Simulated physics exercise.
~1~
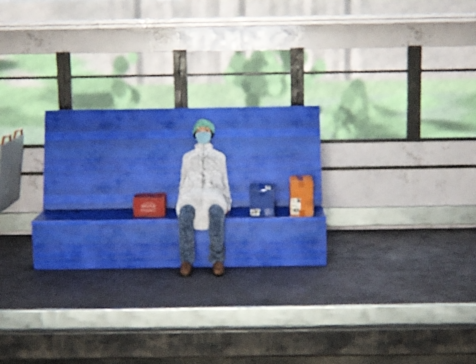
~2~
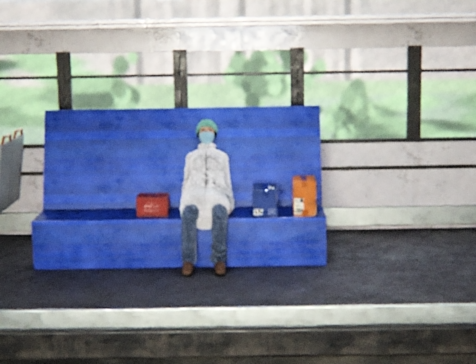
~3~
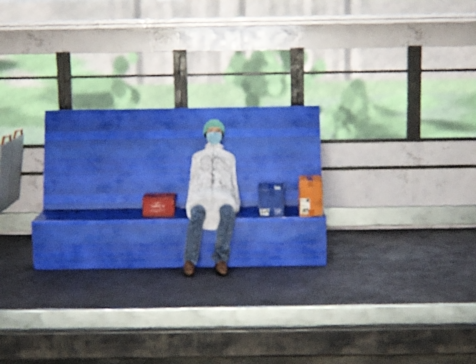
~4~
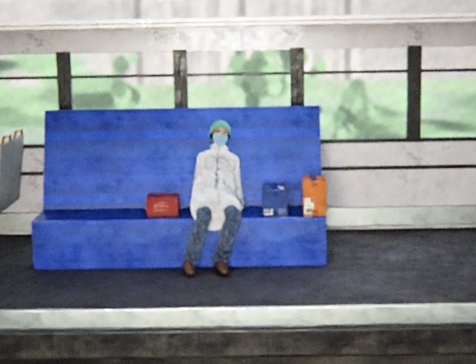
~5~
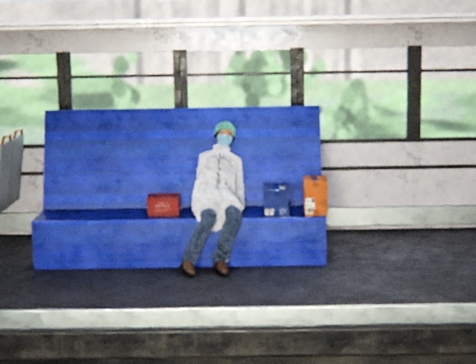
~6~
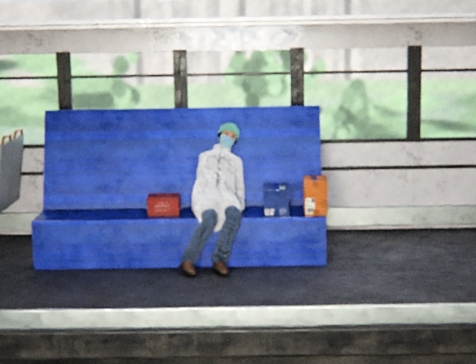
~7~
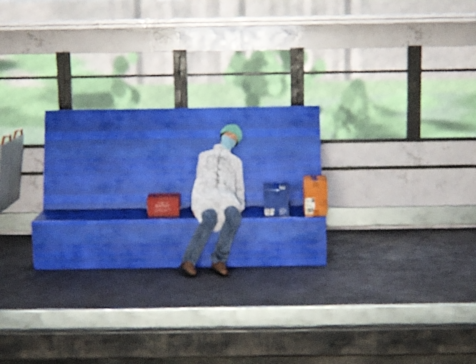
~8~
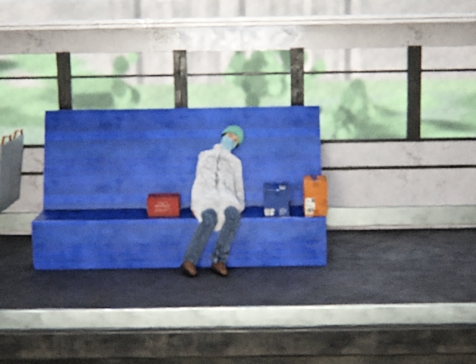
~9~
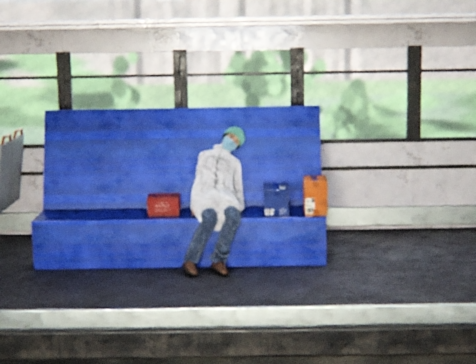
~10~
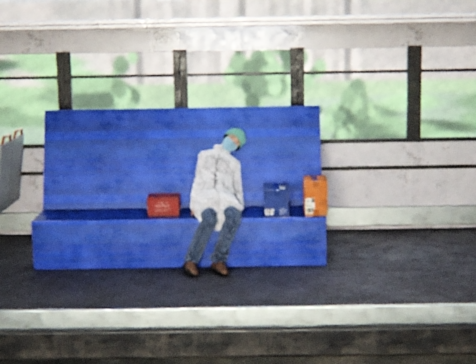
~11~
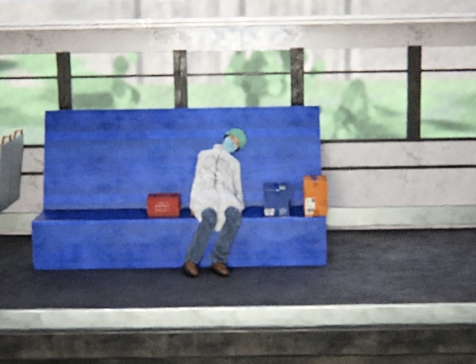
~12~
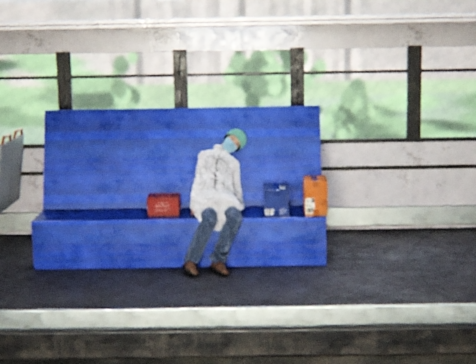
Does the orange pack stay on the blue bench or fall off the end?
The orange pack stays on the bench. It slides a little to the right and comes to rest upright near the end.
